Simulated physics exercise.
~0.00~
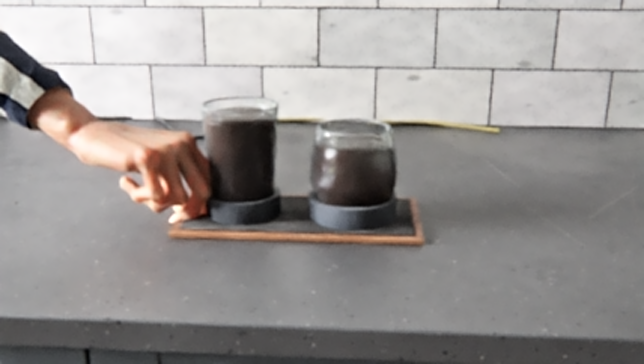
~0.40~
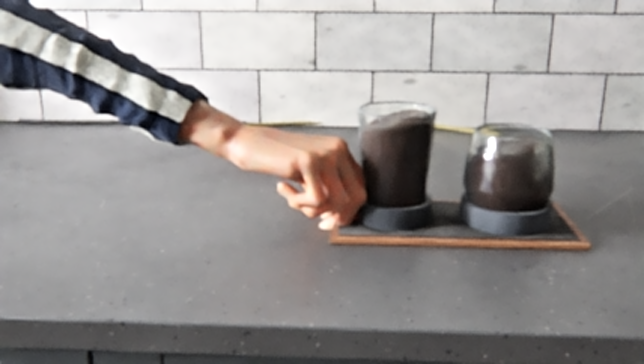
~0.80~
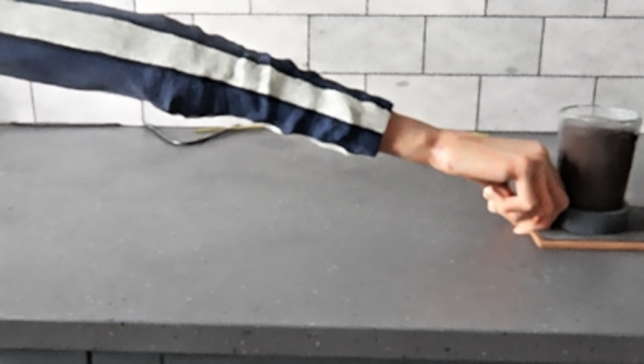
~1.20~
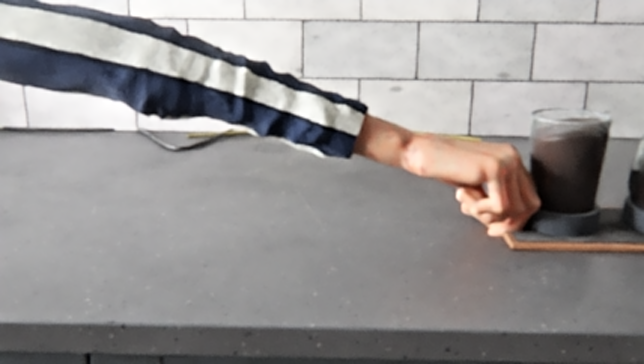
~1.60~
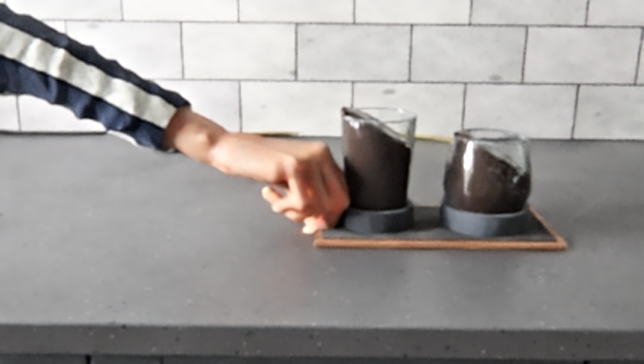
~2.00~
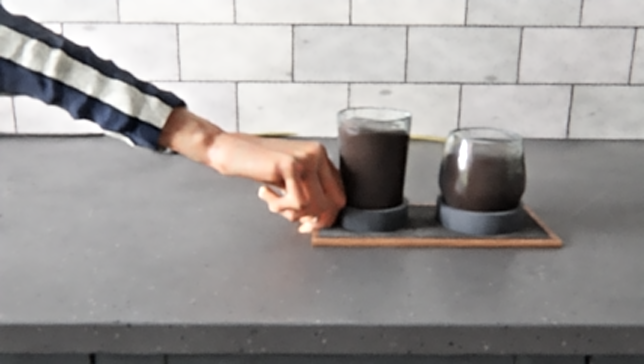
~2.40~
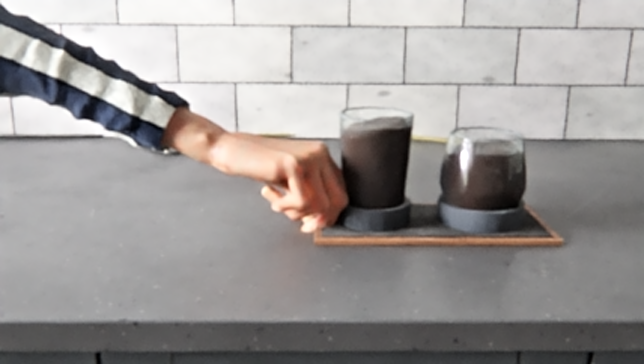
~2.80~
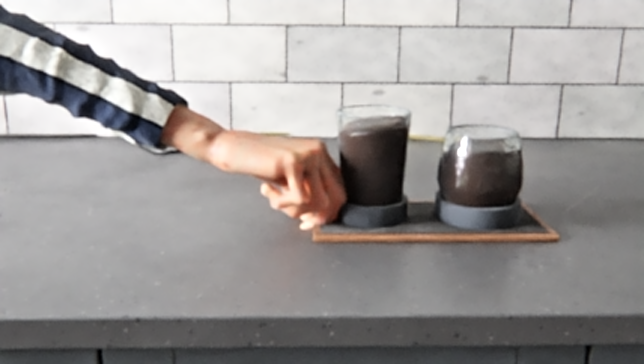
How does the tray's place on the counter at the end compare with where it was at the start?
The tray ends up farther to the right than where it began. It started near the middle of the view and came to rest right of the middle.
